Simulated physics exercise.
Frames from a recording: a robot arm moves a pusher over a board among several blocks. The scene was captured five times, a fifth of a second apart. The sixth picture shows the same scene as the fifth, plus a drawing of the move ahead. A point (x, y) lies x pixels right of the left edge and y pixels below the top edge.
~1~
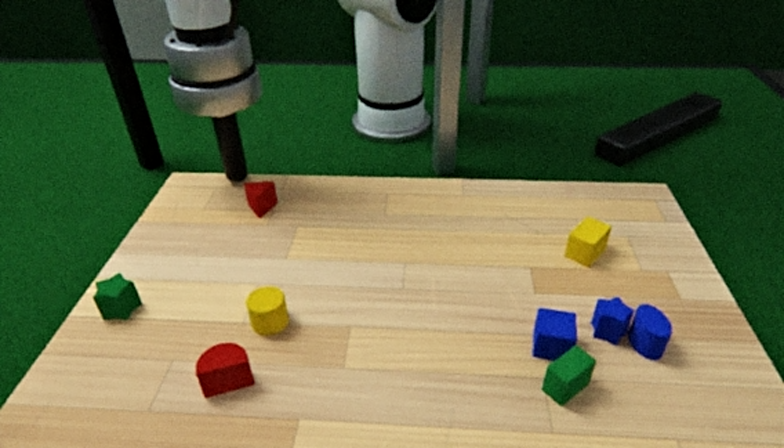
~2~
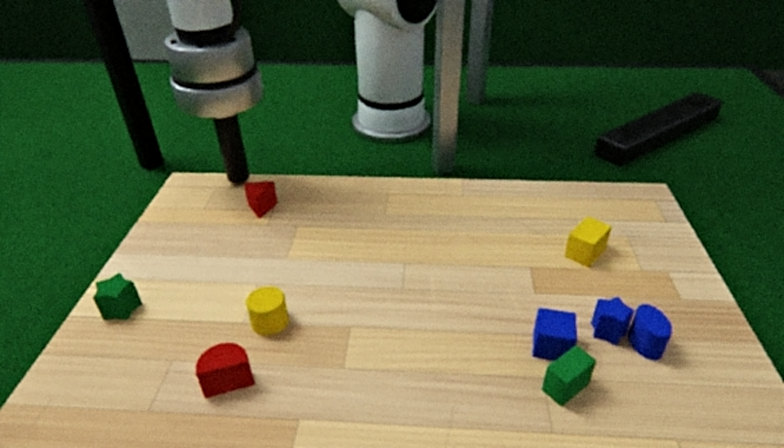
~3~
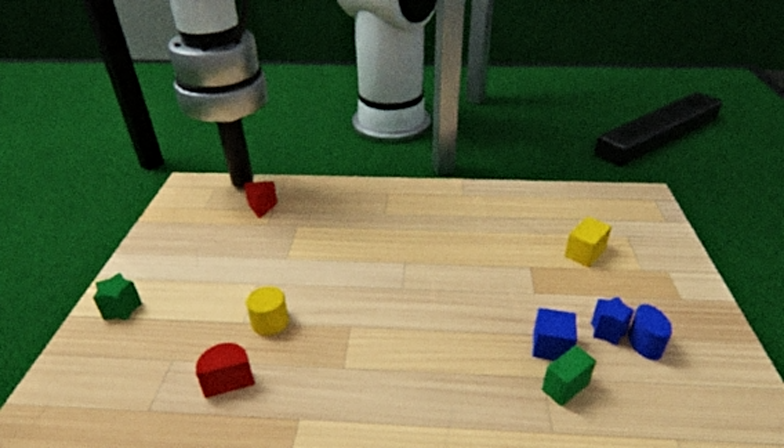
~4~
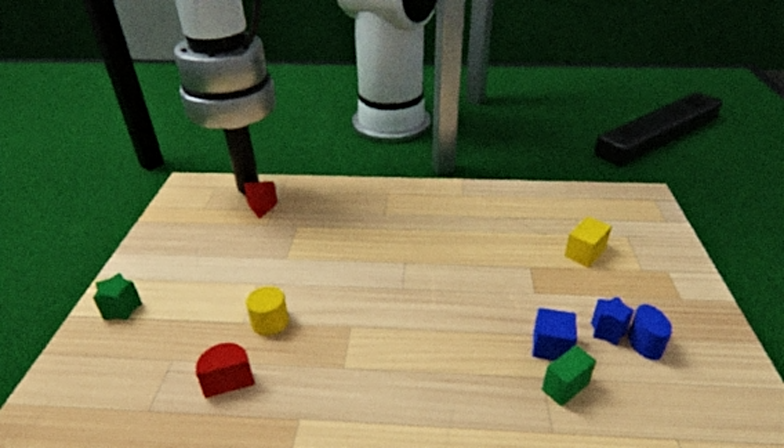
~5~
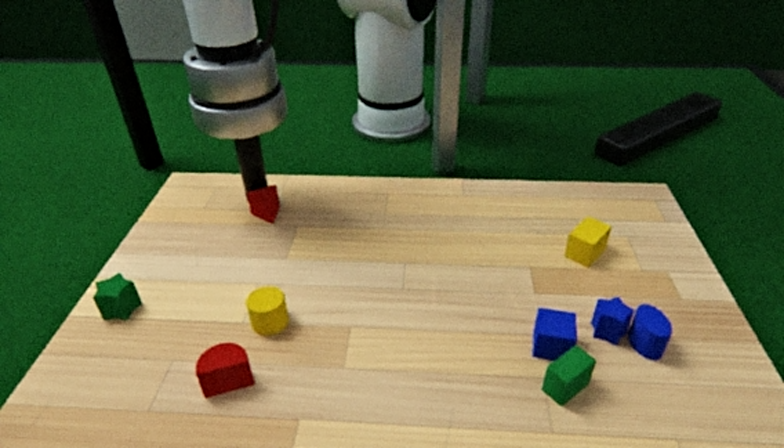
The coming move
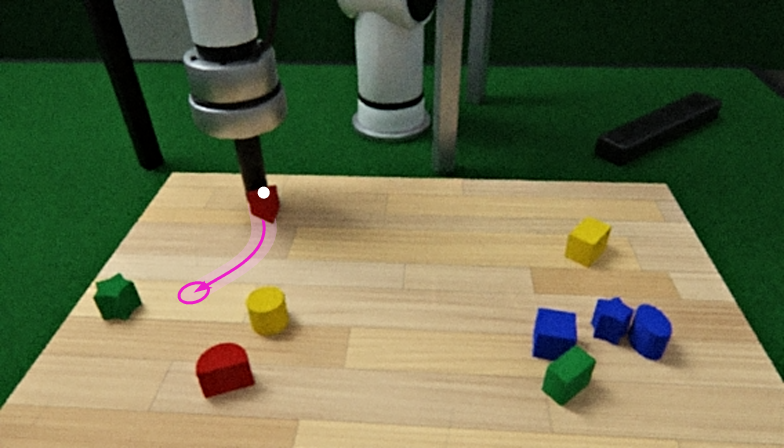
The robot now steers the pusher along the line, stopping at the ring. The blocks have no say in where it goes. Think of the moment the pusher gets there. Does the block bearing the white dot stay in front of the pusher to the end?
No, that is not what happens.
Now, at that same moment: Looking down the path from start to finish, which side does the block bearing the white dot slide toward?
It shifts leftward.
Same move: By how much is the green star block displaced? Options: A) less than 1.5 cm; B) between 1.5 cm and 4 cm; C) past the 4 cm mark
Letter A.
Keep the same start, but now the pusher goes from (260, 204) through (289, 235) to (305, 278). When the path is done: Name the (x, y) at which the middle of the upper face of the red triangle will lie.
At pixel (326, 259).
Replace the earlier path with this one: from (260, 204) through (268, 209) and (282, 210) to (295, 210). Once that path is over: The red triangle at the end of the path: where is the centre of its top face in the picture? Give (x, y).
It is at (277, 202).
Path on the board, from (260, 204) via (264, 232) and (242, 264), ending at (194, 293); the dot is on the red triangle.
On the path given first. One third of the way, pusher (263, 227); red triangle (280, 215), turned 45° anticlockwise.
Two thirds of the way, pusher (239, 260); red triangle (282, 217), turned 55° anticlockwise.
At the end, pusher (192, 287); green star block in place; red triangle (282, 217), turned 55° anticlockwise.
